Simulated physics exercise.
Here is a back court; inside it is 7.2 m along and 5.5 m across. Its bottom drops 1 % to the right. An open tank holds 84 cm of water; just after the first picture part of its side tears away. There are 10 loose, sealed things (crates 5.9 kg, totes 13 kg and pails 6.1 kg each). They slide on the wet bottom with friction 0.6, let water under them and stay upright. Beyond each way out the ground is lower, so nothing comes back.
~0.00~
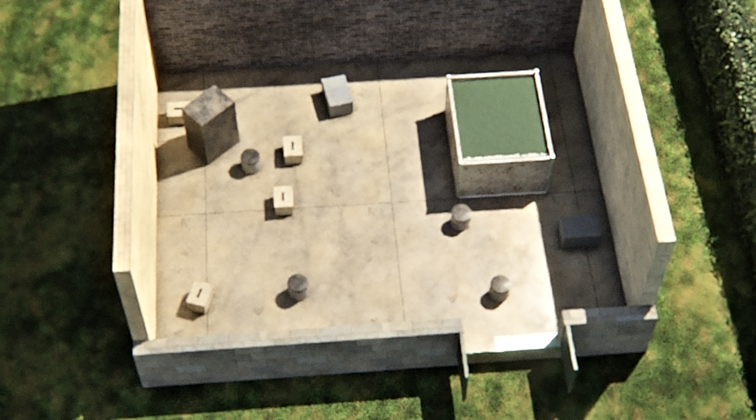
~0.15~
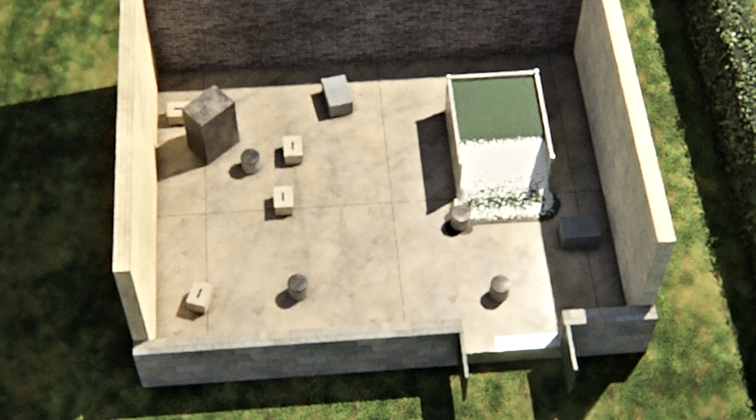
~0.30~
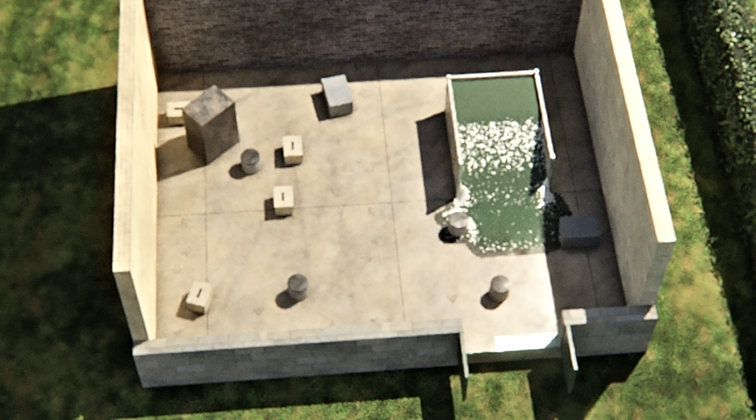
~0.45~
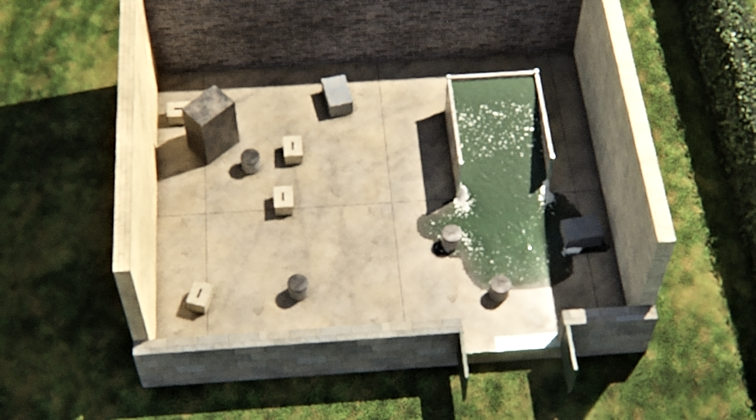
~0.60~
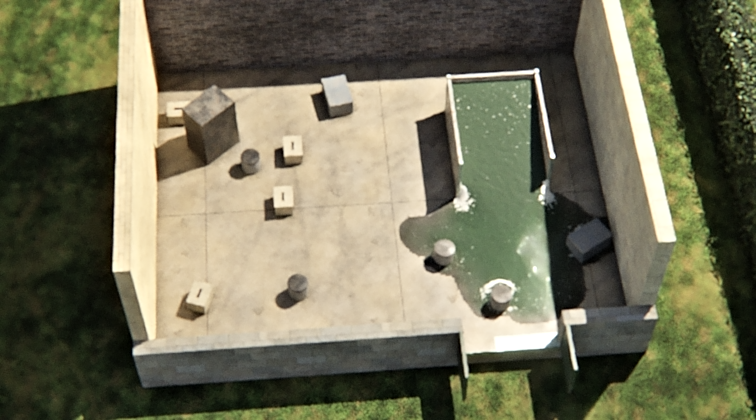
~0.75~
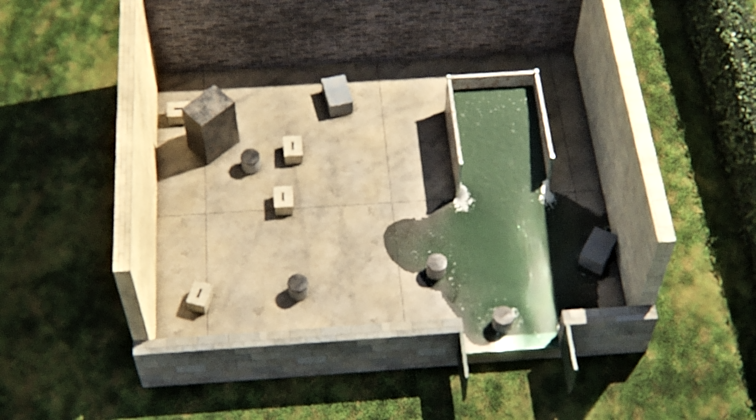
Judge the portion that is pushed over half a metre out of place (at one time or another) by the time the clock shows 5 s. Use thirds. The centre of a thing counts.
Share: Not even a third.
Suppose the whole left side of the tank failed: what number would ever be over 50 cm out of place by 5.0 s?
Then 7.
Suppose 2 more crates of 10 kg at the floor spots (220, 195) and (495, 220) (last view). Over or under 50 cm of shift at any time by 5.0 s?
In that order: Under, over.
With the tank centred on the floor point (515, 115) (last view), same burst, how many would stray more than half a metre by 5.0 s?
Then 4.
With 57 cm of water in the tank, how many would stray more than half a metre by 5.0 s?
Then 3.
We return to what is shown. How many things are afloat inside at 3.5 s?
1 of them.
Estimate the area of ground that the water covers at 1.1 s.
Some 11.5 m2.
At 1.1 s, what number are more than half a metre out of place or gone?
3 of them.
After 1.1 s 3 of 10 are over 50 cm from their spots; 1 afloat.
After 2.2 s 3 of 10 are over 50 cm from their spots; 2 afloat.
After 3.5 s 3 of 10 are over 50 cm from their spots; 1 afloat.
After 5.0 s 3 of 10 are over 50 cm from their spots, and 3 have been at some point; 0 afloat.
